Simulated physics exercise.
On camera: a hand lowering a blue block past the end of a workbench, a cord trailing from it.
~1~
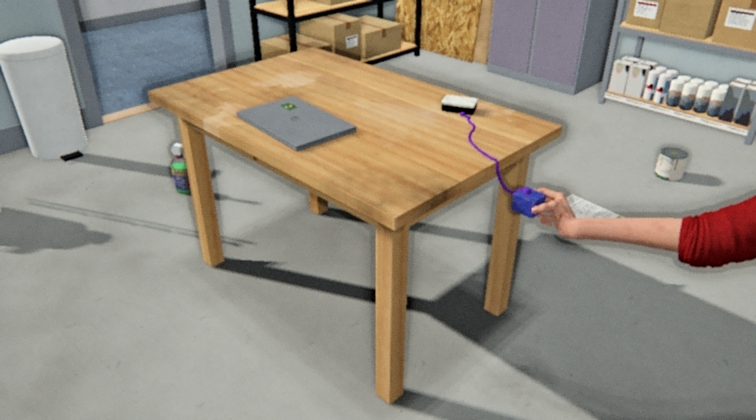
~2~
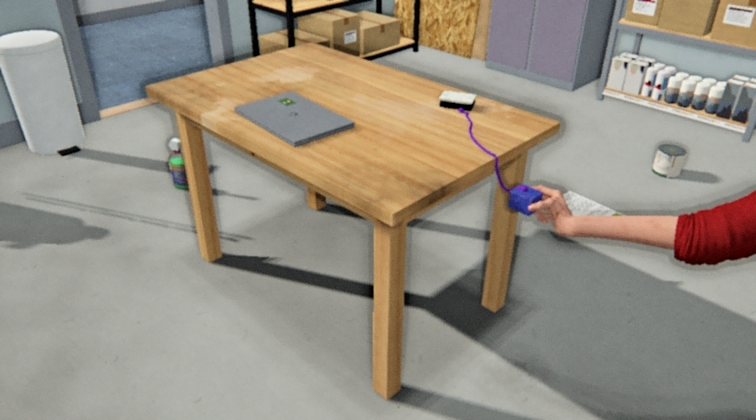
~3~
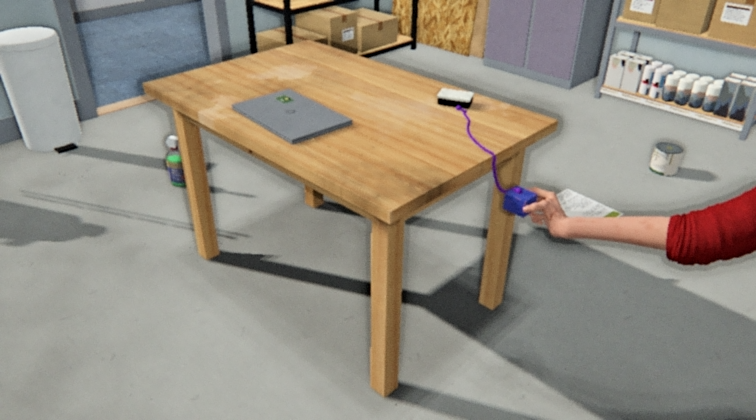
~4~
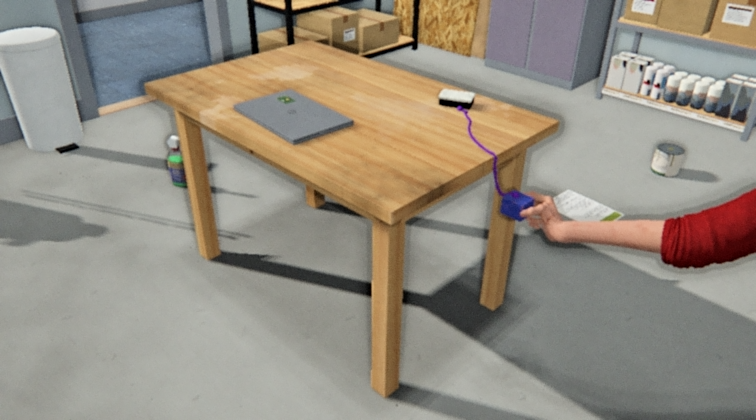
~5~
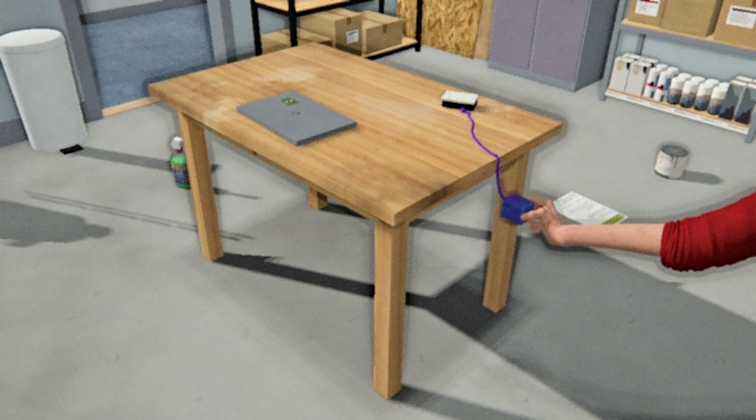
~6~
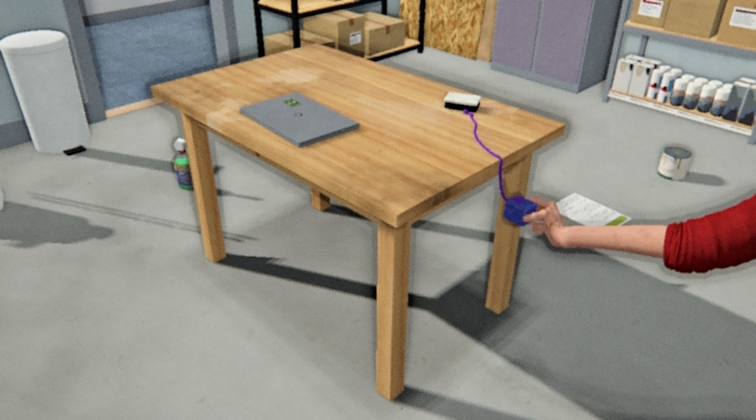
A hand holds a blue block corded to a sponge on a wooden table, barely moving.
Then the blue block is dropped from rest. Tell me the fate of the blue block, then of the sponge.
As it turns out, the blue block lands on the floor, the sponge follows it down.
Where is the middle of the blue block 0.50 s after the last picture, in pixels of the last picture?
Close to (496, 345).
Then, 0.50 s on from there, block on the floor near (496, 345); laptop in place; sponge down on the floor.
Then, 0.82 s on from there, block on the floor near (511, 354); laptop in place; sponge over the edge.
In the end, block on the floor near (513, 352); laptop in place; sponge down on the floor. The blue block drops all the way and the sponge is dragged off.
